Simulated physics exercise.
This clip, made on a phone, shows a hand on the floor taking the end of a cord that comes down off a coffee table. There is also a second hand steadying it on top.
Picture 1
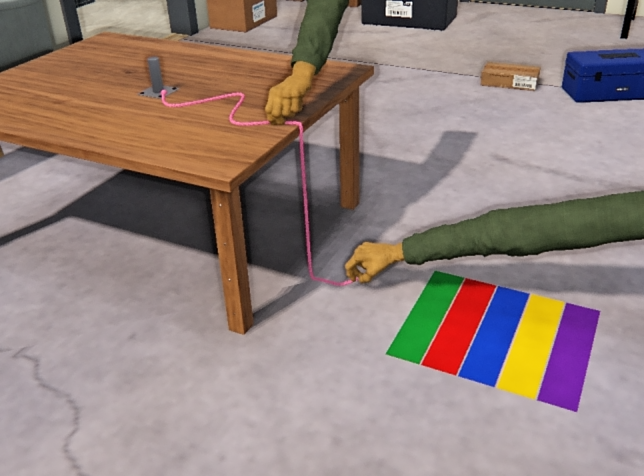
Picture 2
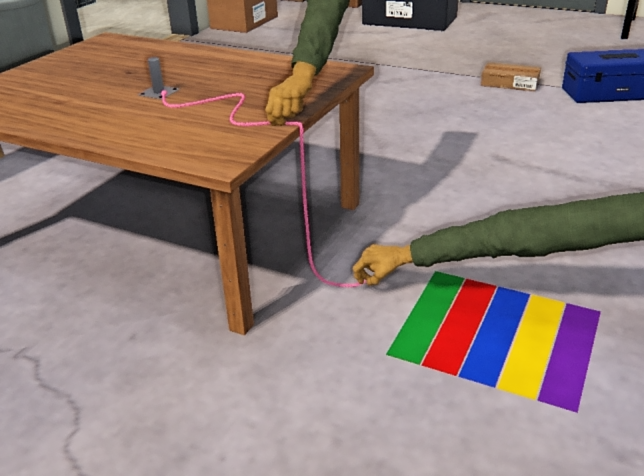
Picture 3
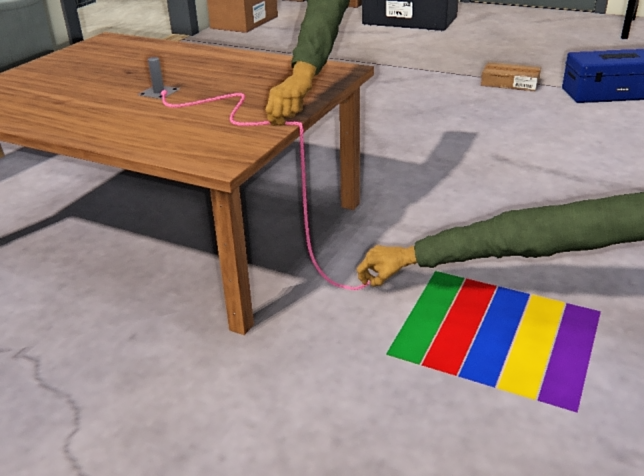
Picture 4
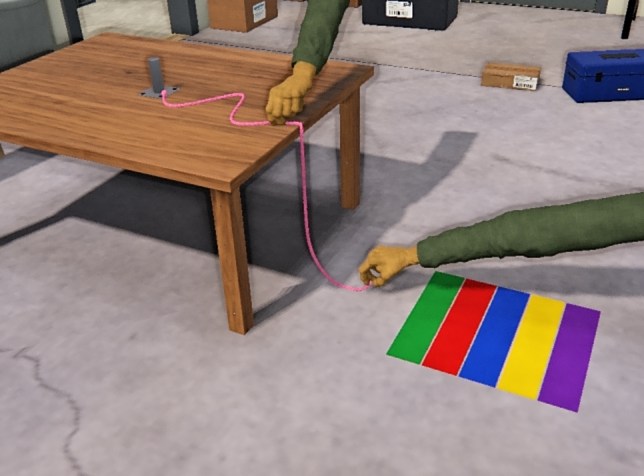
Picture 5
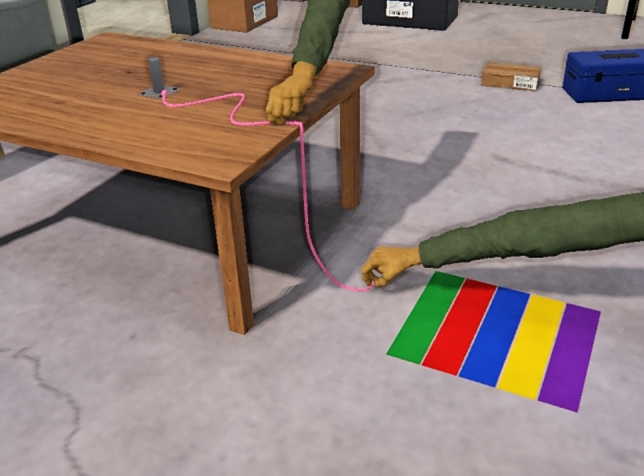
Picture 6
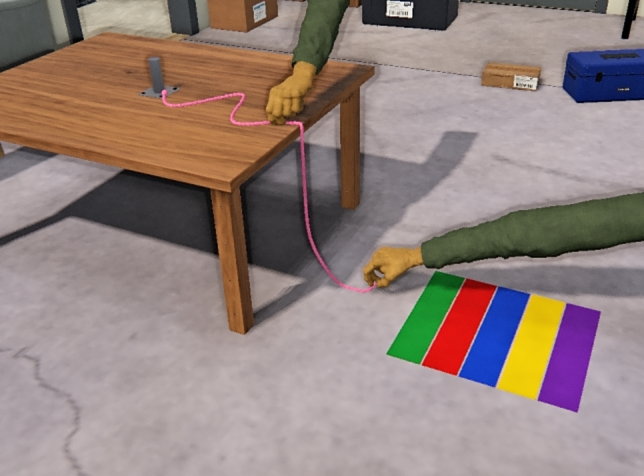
A hand on the floor draws the pink cord's end slightly to the right.
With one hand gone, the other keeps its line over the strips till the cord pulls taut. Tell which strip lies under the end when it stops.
The purple strip.
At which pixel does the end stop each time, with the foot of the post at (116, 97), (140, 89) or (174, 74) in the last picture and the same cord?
Estimated pixels per try: (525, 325); (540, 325); (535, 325).
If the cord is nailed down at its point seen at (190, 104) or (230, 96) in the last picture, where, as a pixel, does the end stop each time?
In order of the tries, close to (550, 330) and close to (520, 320).
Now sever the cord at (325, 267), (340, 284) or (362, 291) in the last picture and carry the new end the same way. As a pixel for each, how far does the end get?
The pixels come out at around (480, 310), (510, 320) and (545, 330), one per try.
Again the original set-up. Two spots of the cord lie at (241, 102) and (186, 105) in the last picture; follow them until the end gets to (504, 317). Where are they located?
You'll find them at (279, 112) and (212, 99).
A little later, end near (504, 317); over blue.
Next, end near (546, 328); over yellow.
When it is tight, end near (571, 335); over purple. Over purple.
